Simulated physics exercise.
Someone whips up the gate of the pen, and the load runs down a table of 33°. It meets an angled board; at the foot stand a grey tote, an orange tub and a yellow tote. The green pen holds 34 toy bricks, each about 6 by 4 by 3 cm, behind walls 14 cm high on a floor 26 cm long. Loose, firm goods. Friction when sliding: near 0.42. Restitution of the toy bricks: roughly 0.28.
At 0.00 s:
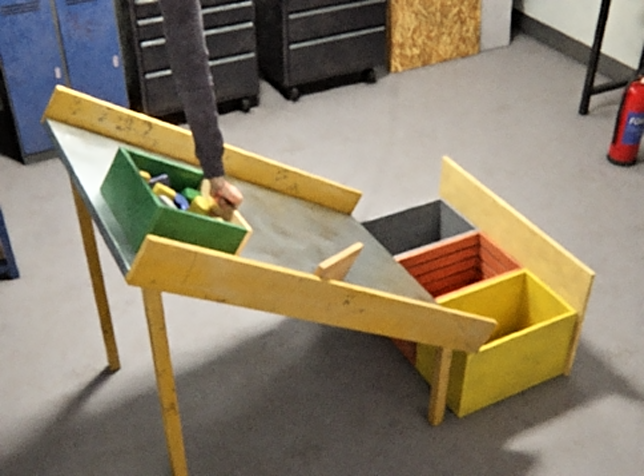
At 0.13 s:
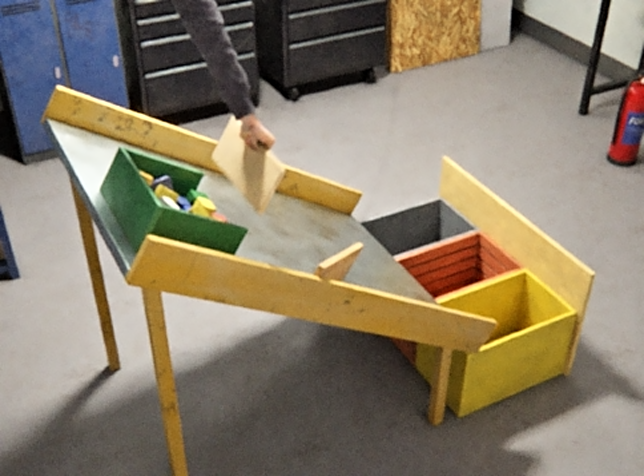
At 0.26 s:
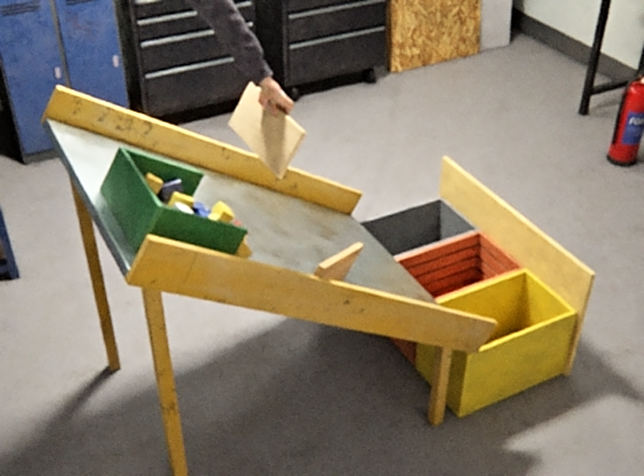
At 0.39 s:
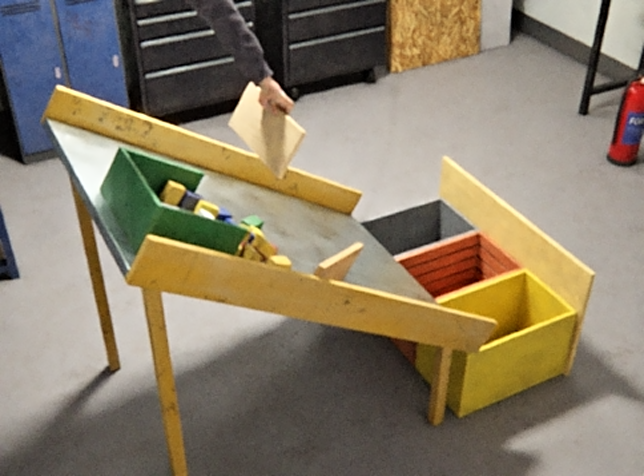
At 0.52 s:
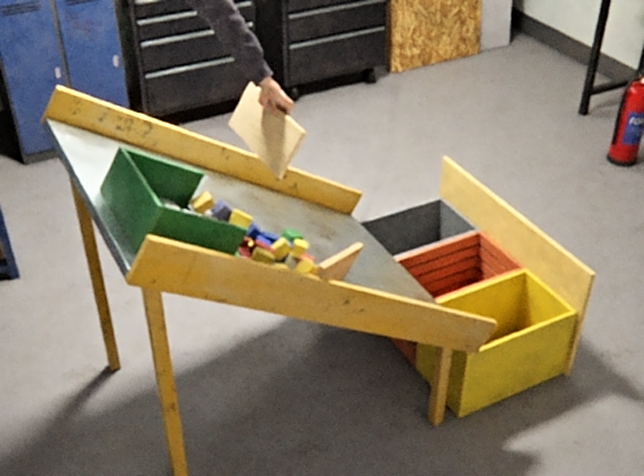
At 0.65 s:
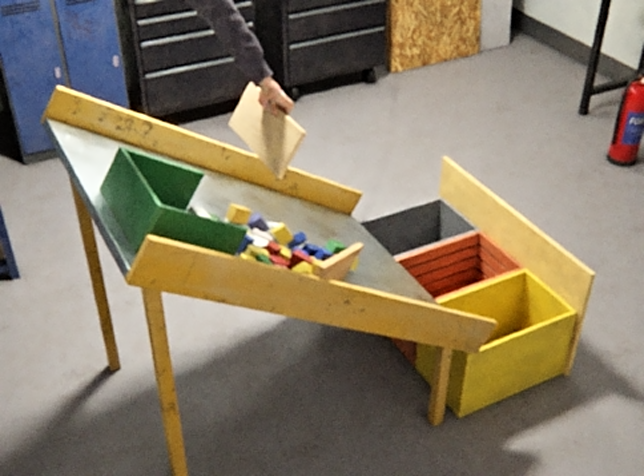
In a workshop with lockers and tool cabinets, a hand pulls up the wooden gate of a green pen on a sloping table and holds it above the surface. Colourful toy bricks slide out down to the right, emptying from the pen and bunching against a small angled board, above grey, orange and yellow boxes.
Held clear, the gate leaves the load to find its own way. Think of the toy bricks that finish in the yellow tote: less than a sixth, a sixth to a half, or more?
Yellow tote: Not even a sixth.
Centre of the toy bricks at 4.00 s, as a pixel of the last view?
Estimated centre in the last picture: (467, 312).
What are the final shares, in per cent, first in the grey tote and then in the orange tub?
The shares come out near 5 and 90 in a hundred.
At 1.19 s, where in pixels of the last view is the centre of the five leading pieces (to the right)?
The five leading pieces sit around (463, 299) in the last view.
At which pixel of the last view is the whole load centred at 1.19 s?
Roughly at pixel (382, 262).
After 1.19 s, 11 in the orange tub, 20 on the slope and 3 in the air.
After 1.86 s, 1 in the grey tote, 26 in the orange tub, 6 on the slope and 1 in the air.
After 2.79 s, 1 in the grey tote, 30 in the orange tub and 3 on the slope.
Outcome (at 4.00 s), 1 in the grey tote, 30 in the orange tub, 1 in the yellow tote and 2 on the slope. Asked share, 1 of 34, 3 per cent.
